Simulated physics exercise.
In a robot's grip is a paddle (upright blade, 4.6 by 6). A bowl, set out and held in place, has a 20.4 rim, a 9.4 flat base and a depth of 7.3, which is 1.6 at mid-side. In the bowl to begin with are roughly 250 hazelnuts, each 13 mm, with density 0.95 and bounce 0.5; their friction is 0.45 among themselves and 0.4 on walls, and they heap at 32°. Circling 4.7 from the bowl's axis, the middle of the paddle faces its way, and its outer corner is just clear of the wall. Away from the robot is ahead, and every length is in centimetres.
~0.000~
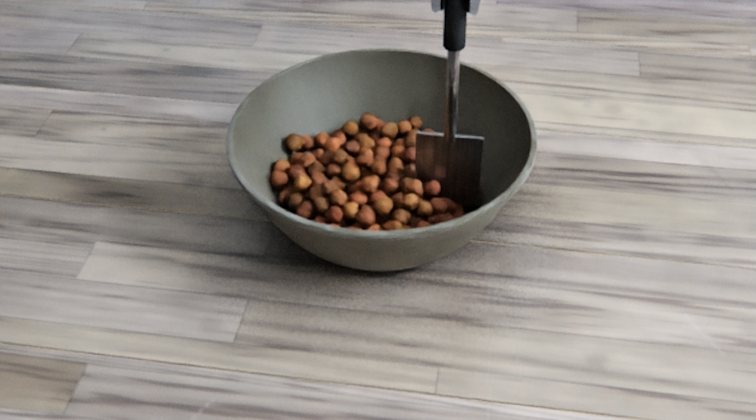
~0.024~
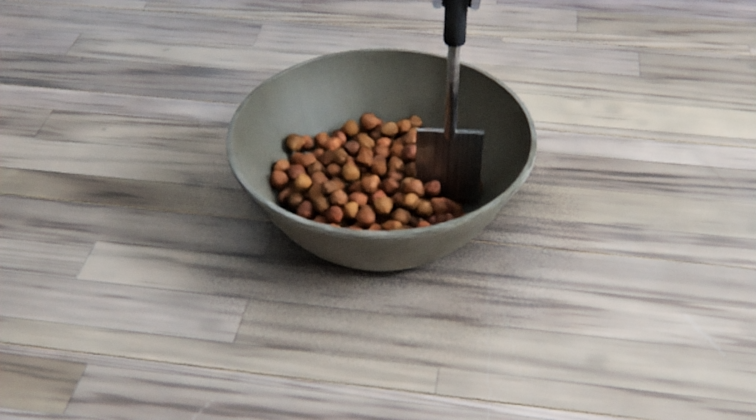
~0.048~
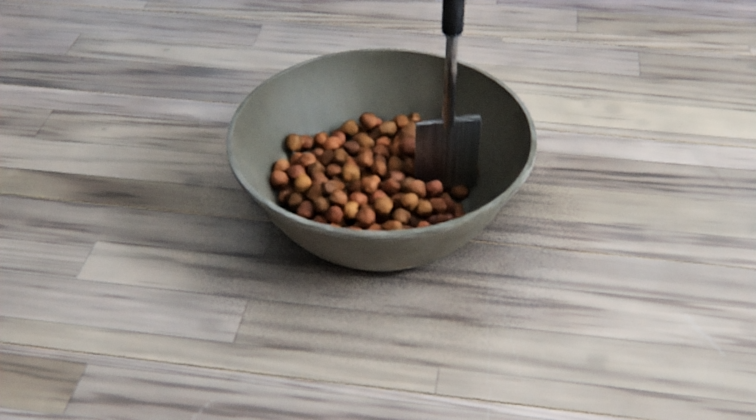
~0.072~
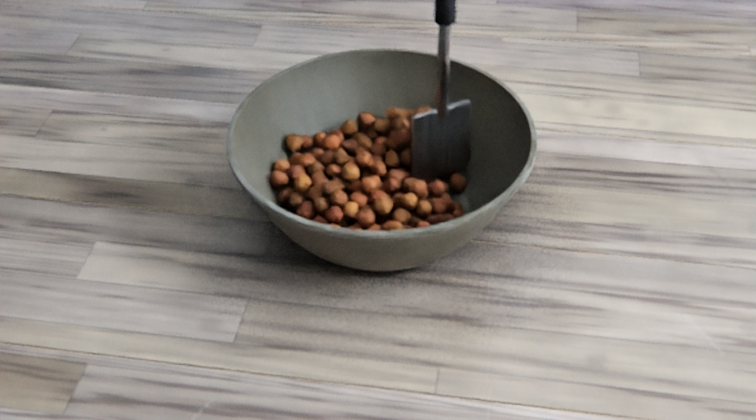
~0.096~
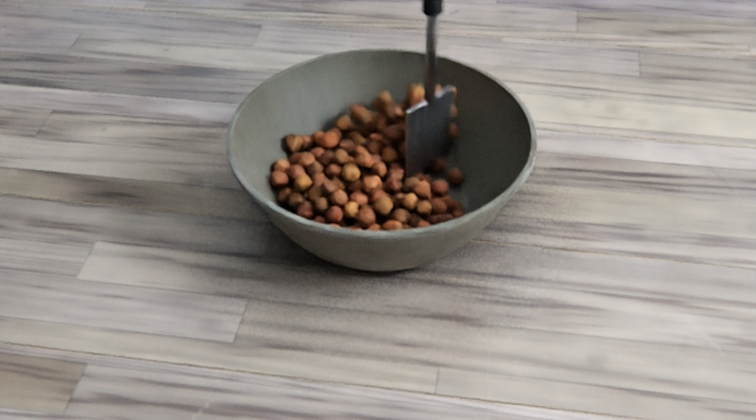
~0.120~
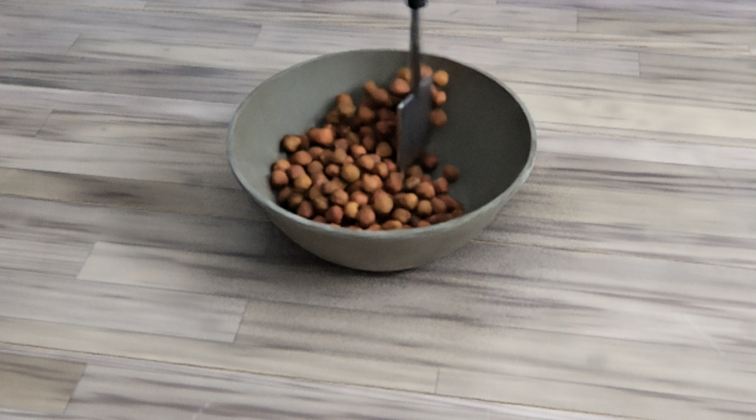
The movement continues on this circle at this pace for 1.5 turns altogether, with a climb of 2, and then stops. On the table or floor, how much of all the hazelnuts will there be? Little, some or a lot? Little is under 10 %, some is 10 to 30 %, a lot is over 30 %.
Little.
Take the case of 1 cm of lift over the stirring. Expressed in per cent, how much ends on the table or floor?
I'd put it at about 5 per cent.
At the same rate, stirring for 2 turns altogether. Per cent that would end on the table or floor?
I'd reckon near 10 per cent.
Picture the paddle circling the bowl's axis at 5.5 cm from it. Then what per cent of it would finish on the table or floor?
Around 5 in a hundred, in that case.
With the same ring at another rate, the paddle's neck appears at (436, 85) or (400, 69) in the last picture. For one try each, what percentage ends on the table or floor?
Around 0 and 15 percent, in that order.
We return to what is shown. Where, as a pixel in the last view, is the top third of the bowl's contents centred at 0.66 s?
Roughly pixel (407, 125).
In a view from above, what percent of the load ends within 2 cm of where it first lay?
I'd say something near 10 percent.
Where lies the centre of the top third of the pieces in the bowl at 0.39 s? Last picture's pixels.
Roughly at (365, 213).
After 0.39 s, 252° round, highest piece 10 above the table; 242 in the bowl, 3 on the table or floor, 6 in flight or on the tool.
After 0.66 s, 75° round, highest piece 9 above the table; 236 in the bowl, 14 on the table or floor, 1 in flight or on the tool.
After 0.99 s, 180° round, highest piece 6 above the table; 235 in the bowl, 16 on the table or floor.
After 1.69 s, 180° round, highest piece 6 above the table; 235 in the bowl, 16 on the table or floor.
At rest, 235 in the bowl, 16 on the table or floor. That is 6 % on the table or floor.
